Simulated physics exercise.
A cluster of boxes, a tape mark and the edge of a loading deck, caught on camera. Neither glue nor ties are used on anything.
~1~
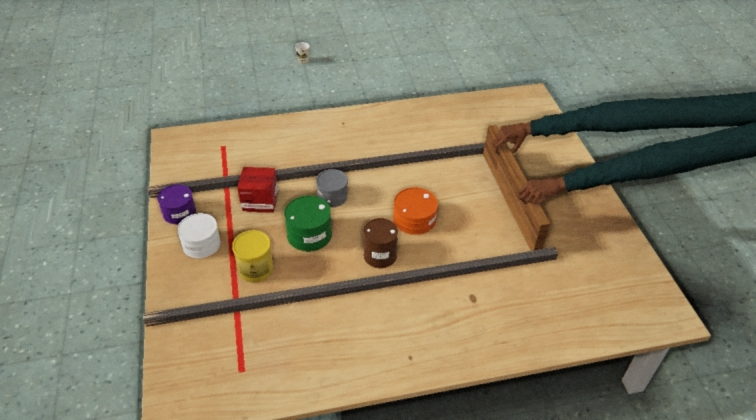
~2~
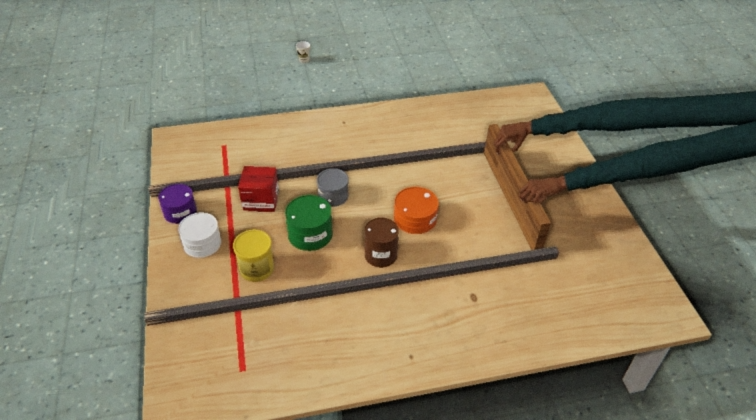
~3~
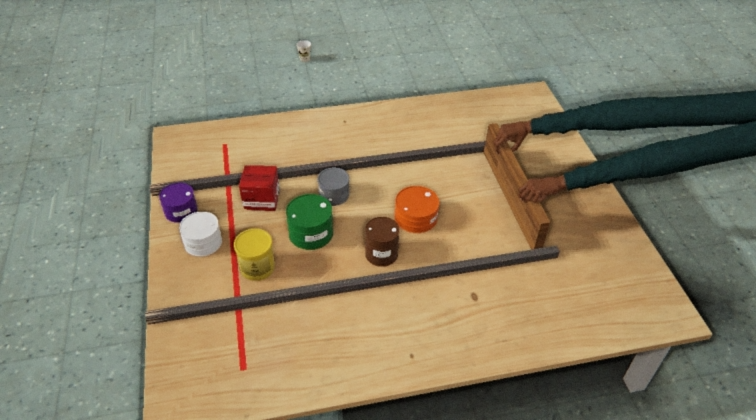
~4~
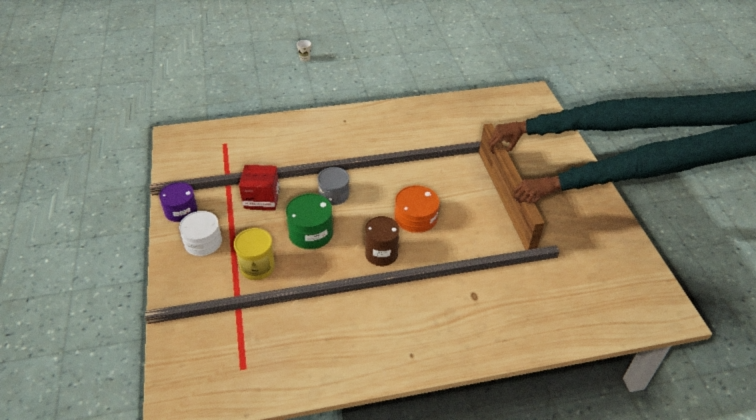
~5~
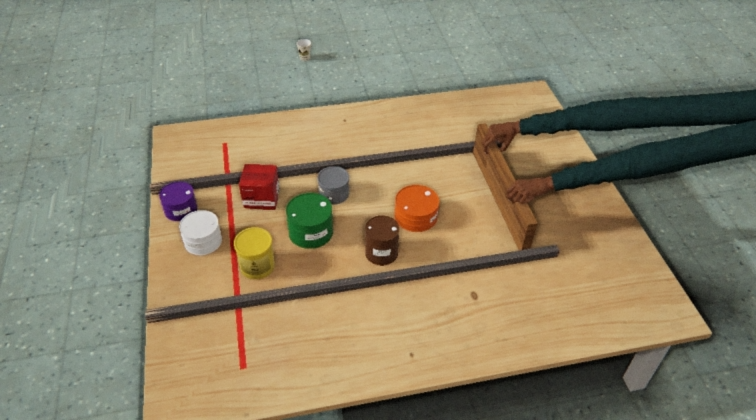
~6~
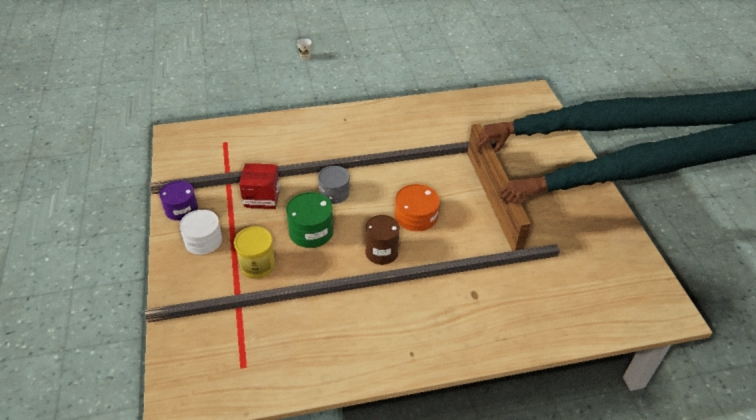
Two dark-skinned hands in long dark green sleeves grip a wooden plank at the right of a pale wooden table, seen from above on a tiled floor. Between two grey rails sit purple and white containers left of a red line, with yellow, red, green, grey, brown and orange ones rightward. The hands slide the plank slightly left, while the containers and view stay practically still.
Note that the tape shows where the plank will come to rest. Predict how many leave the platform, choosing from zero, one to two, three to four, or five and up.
The count is one to two.
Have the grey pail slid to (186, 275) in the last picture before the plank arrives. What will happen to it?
Placed like that, it leaves the surface.
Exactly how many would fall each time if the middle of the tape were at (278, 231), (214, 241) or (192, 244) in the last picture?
Try 1: 0; try 2: 3; try 3: 5.
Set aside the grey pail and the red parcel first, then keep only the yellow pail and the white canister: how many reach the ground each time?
I'd say 1 the first time and 1 the second time.
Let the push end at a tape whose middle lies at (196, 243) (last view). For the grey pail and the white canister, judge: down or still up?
The grey pail remains in place, the white canister goes down.
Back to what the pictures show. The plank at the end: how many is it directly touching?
It adds up to 3.
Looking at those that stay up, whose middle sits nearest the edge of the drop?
The green canister is foremost.
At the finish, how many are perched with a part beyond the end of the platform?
1 is the number.
Soon after, none off yet; purple canister at rest near (179, 201); white canister at rest near (201, 232); yellow pail at rest near (256, 253).
After that, none off yet; purple canister at rest near (179, 201); white canister at rest near (201, 232); yellow pail displaced a little near (250, 258).
In the end, the number that fall off is one or two; gone, white canister and purple canister.
